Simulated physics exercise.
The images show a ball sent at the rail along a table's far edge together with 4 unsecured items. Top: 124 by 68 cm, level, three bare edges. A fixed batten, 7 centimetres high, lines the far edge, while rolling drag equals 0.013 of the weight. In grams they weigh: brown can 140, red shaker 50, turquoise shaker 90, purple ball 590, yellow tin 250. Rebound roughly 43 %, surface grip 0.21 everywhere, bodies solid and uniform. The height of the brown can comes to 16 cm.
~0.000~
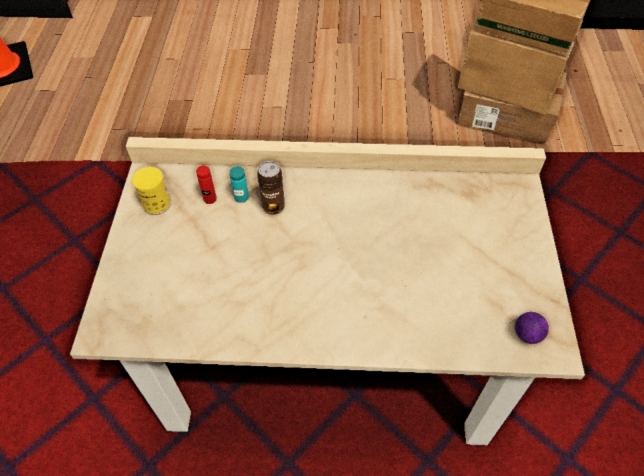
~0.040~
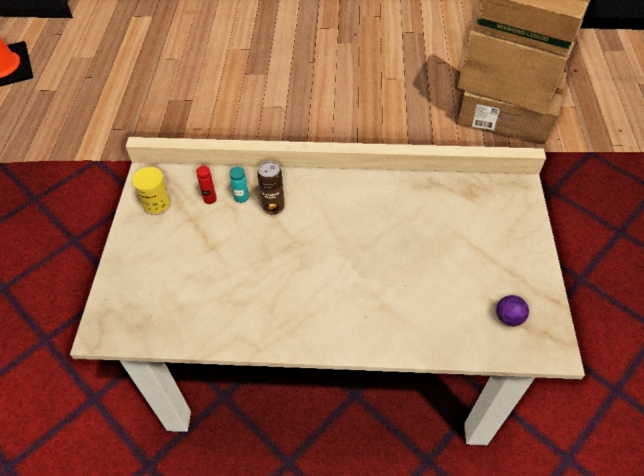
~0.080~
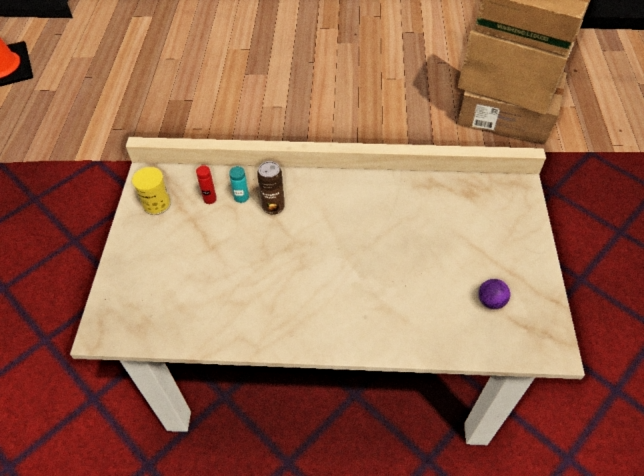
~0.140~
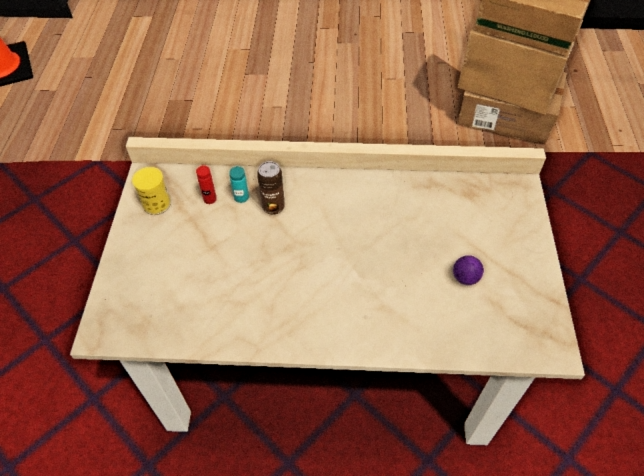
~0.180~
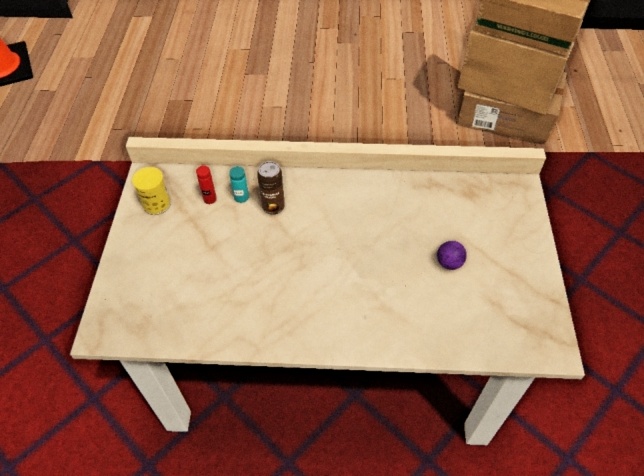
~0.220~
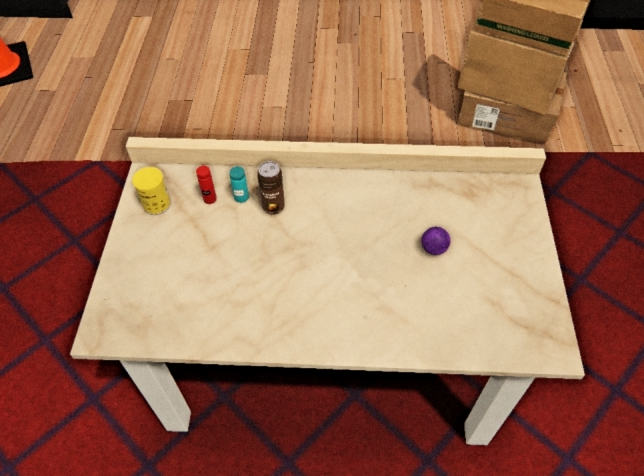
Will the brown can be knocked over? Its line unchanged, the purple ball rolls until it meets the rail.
Yes, it goes down.
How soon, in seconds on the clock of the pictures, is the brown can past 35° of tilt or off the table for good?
I'd put it at some 1.0 s.
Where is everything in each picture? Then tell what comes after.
In the first picture, purple ball (532, 328); brown can (271, 189).
In the second picture, purple ball (513, 311); yellow tin (152, 191).
In the third picture, purple ball (494, 294); turquoise shaker (239, 185).
In the fourth picture, purple ball (468, 270); red shaker (207, 185).
In the fifth picture, purple ball (452, 255); yellow tin (152, 191).
In the sixth picture, purple ball (436, 241); brown can (271, 189).
After 0.72 s, purple ball near (283, 186); brown can 7° off upright near (267, 191).
After 1.12 s, purple ball near (206, 190); brown can on its side near (234, 237); turquoise shaker moved 16 cm; red shaker moved 11 cm.
In the end (2.4 s), toppled on the table, brown can; not toppled but over 4 cm from the start, red shaker, turquoise shaker and yellow tin. At the end, from the last picture's camera, brown can near (221, 251).
